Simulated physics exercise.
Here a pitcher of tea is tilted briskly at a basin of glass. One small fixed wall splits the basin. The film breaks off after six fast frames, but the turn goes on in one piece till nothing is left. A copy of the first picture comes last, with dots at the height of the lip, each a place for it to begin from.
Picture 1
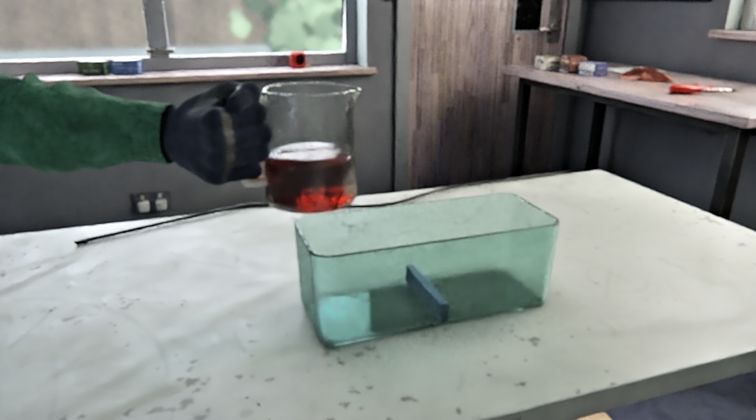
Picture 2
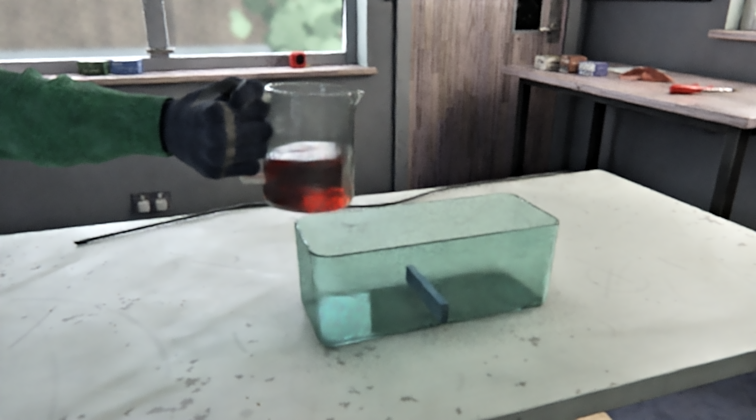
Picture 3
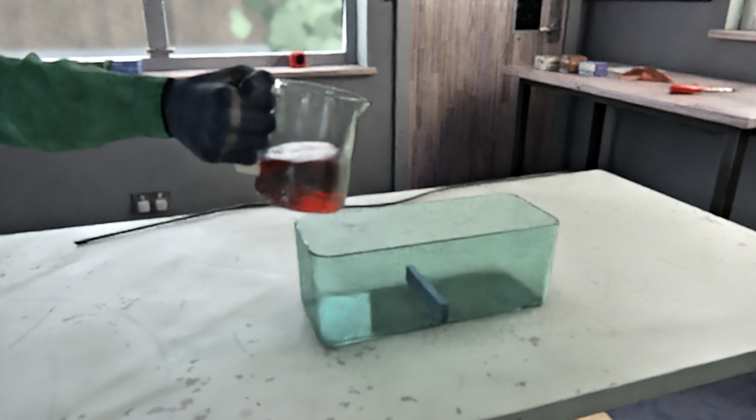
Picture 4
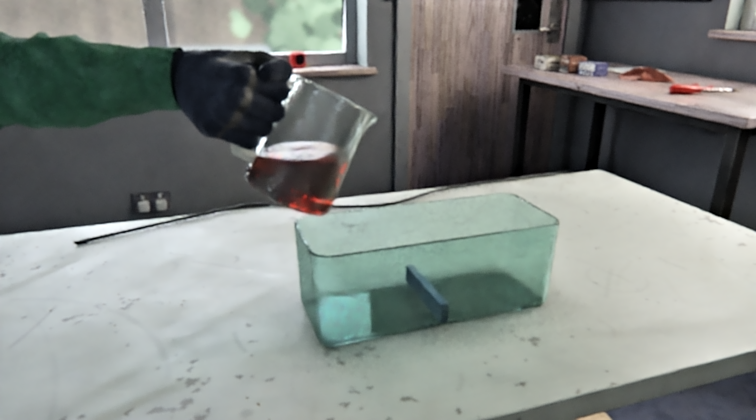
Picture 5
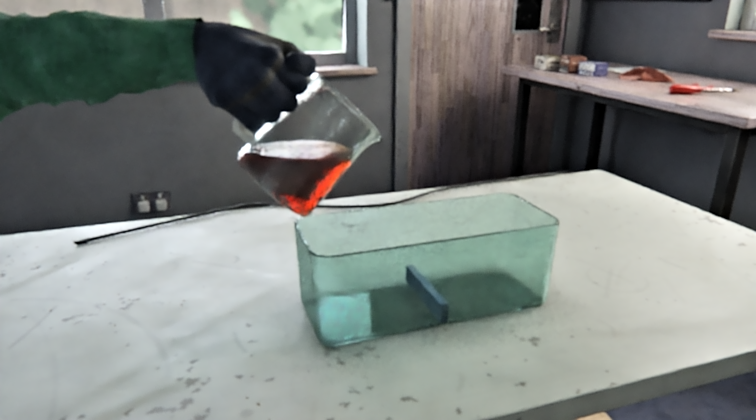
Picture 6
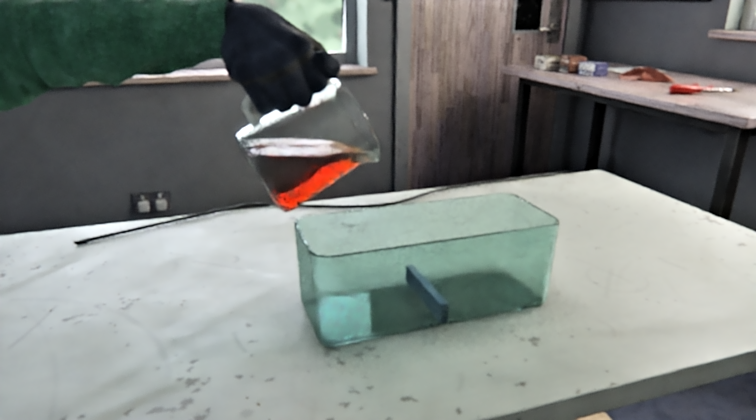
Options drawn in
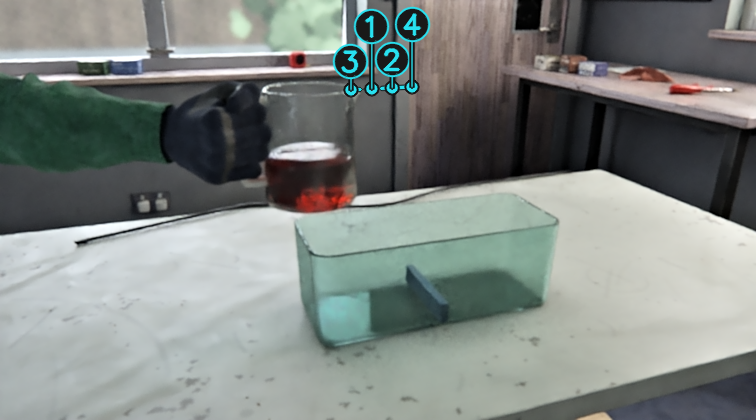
Gloved hand holding a glass pitcher of reddish tea upright, then tilting it steeply rightward above a greenish glass basin.
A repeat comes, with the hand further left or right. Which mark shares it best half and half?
Use place 1.
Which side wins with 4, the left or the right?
The right side.
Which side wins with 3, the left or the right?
The left side.
On the marked copy, 1 at (371, 88); 2 at (392, 87); 3 at (350, 89); 4 at (412, 86).
If 1 is chosen, about 47 % ends left of the wall and 50 % right of it; 4 % is lost outside.
If 2 is chosen, about 10 % ends left of the wall and 86 % right of it; 4 % is lost outside.
If 3 is chosen, about 88 % ends left of the wall and 7 % right of it; 5 % is lost outside.
If 4 is chosen, about 6 % ends left of the wall and 90 % right of it; 4 % is lost outside.
